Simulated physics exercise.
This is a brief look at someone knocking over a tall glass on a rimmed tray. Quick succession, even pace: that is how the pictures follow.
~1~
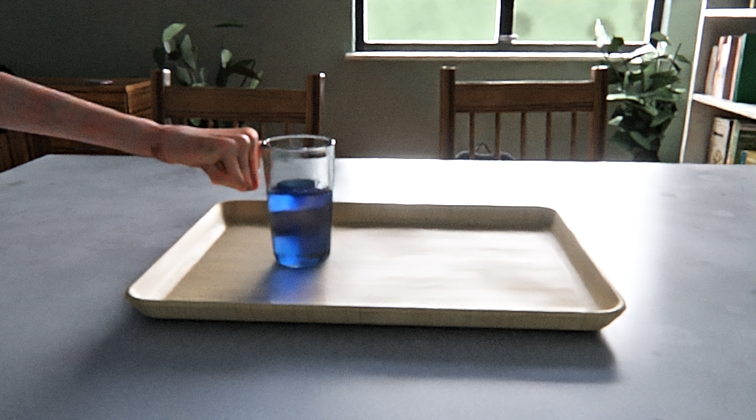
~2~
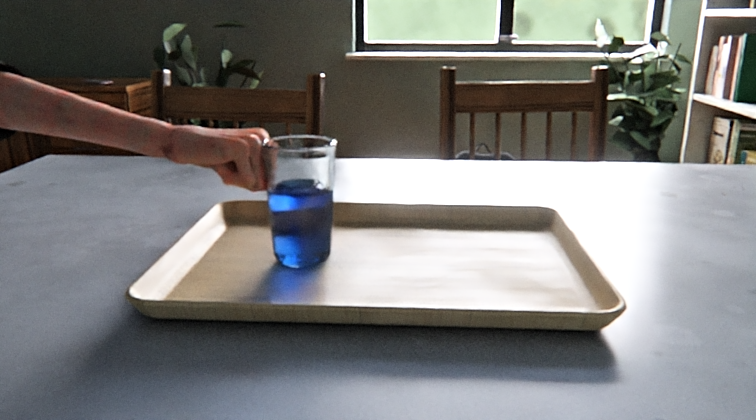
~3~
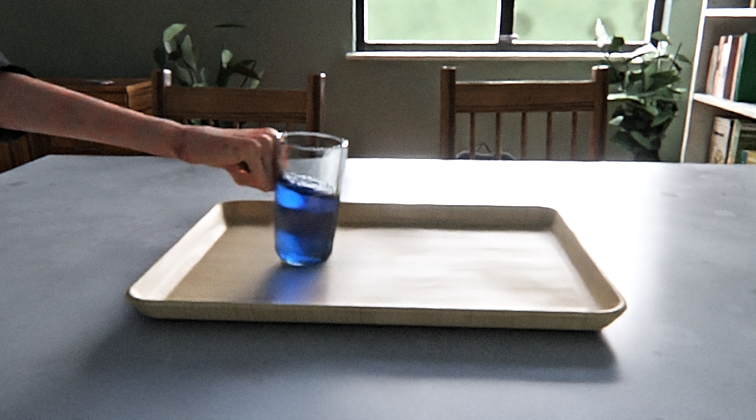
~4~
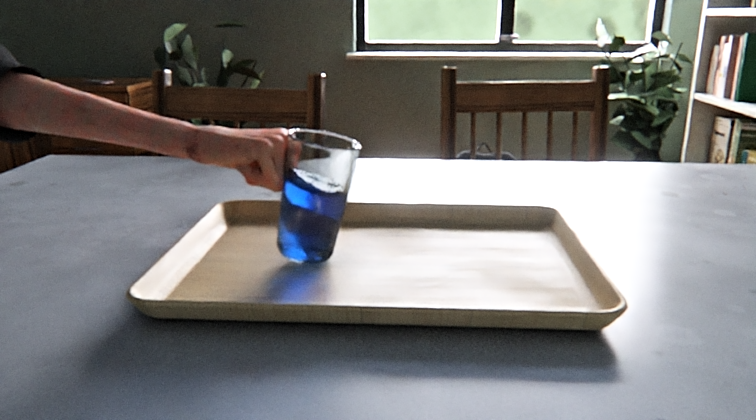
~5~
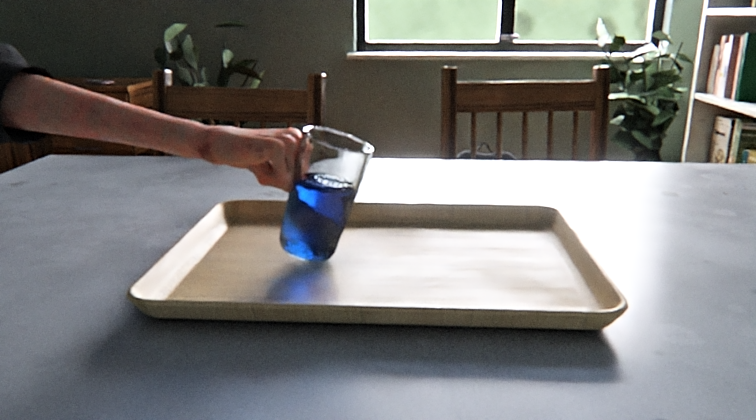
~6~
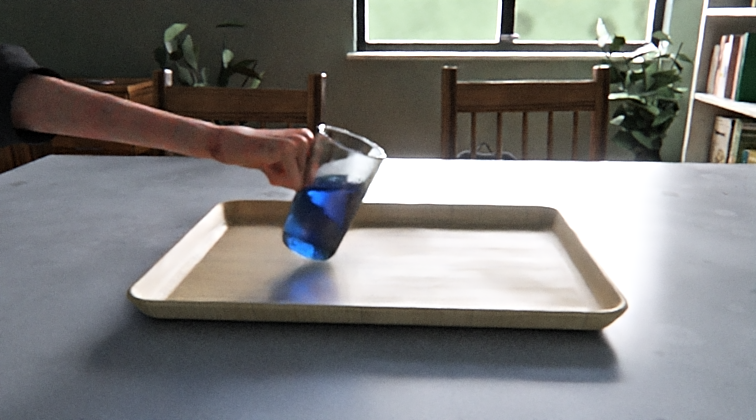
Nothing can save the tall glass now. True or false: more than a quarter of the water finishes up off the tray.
True.
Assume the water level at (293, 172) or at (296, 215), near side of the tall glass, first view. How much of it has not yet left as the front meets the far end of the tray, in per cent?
The first fill keeps 70 percent and the second keeps 70 percent.
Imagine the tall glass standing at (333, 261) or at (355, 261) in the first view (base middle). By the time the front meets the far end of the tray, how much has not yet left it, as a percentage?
75 %, then 85 %.
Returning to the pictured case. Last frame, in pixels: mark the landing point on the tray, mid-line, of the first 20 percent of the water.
Around (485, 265).
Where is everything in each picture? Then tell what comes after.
In the first picture, it leans 0°; its right rim is at (332, 144); the water meets the walls at (272, 184) and (330, 185); the tray's far rim is at (585, 250); the tray is clear ahead.
In the second picture, it leans 0°; its right rim is at (333, 144); the water meets the walls at (272, 184) and (330, 185).
In the third picture, it leans 6°; its right rim is at (345, 146); the water meets the walls at (281, 171) and (336, 188).
In the fourth picture, it leans 11°; its right rim is at (358, 148); the water meets the walls at (289, 166) and (345, 187).
In the fifth picture, it leans 17°; its right rim is at (371, 152); the water meets the walls at (298, 174) and (354, 183).
In the sixth picture, it leans 23°; its right rim is at (383, 157); the water meets the walls at (301, 186) and (367, 179).
A moment on, the tall glass is falling and 100 per cent is in the glass, 0 on the tray and 0 above or beyond its rim.
Next, the tall glass lies on its side and 87 per cent is in the glass, 7 on the tray and 6 above or beyond its rim.
Then the tall glass lies on its side and 48 per cent is in the glass, 41 on the tray and 11 above or beyond its rim.
Later the tall glass lies on its side and 25 per cent is in the glass, 41 on the tray and 35 above or beyond its rim.
Finally, 66 per cent is held by tray and glass, 34 is off the tray.
